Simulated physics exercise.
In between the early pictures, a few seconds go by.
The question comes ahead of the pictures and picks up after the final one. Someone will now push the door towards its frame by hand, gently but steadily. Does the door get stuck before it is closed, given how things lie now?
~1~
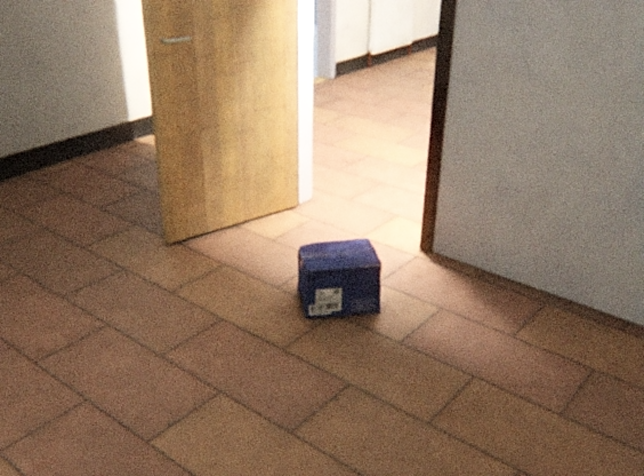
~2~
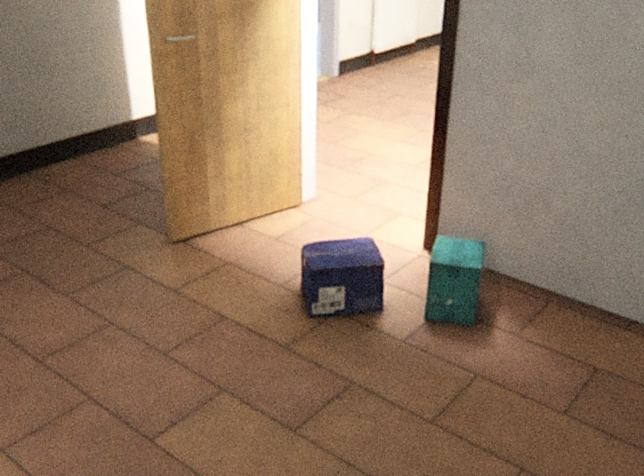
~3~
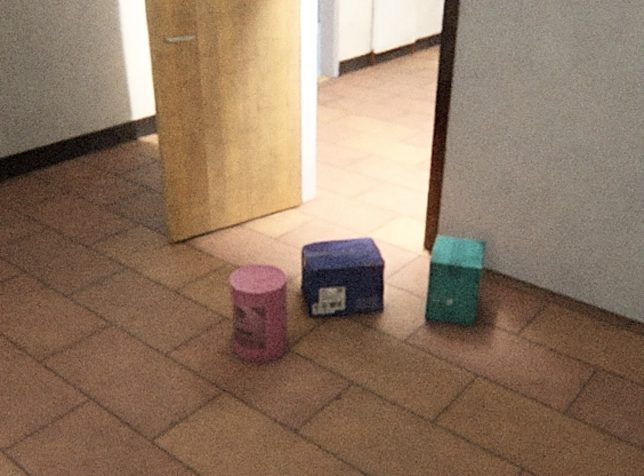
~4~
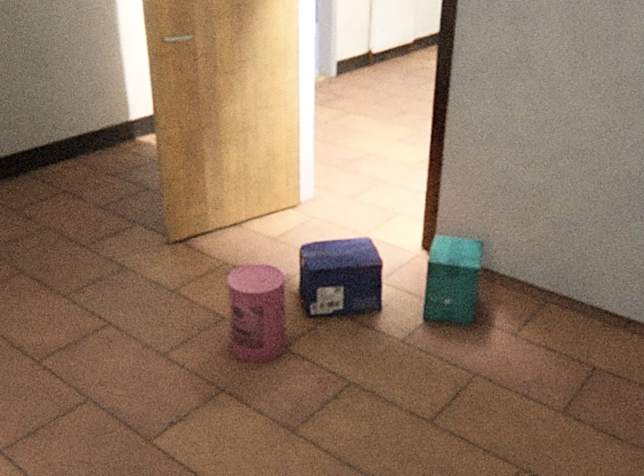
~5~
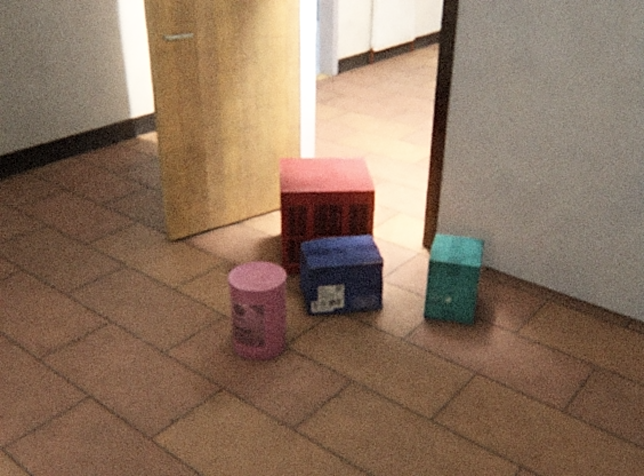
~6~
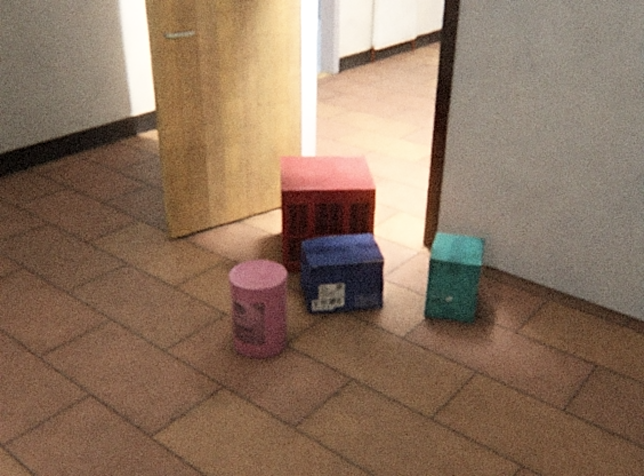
Yes.
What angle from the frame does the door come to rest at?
The answer is roughly 65°.
Then, 0.40 s past the last view, door 97° open.
Then, 0.70 s past the last view, door 85° open.
Then, 0.90 s past the last view, door 76° open.
Then, 1.10 s past the last view, door 67° open.
Finally, door 64° open; all 4 still in place. Final places as the last picture's camera would see them, red chest near (328, 213).
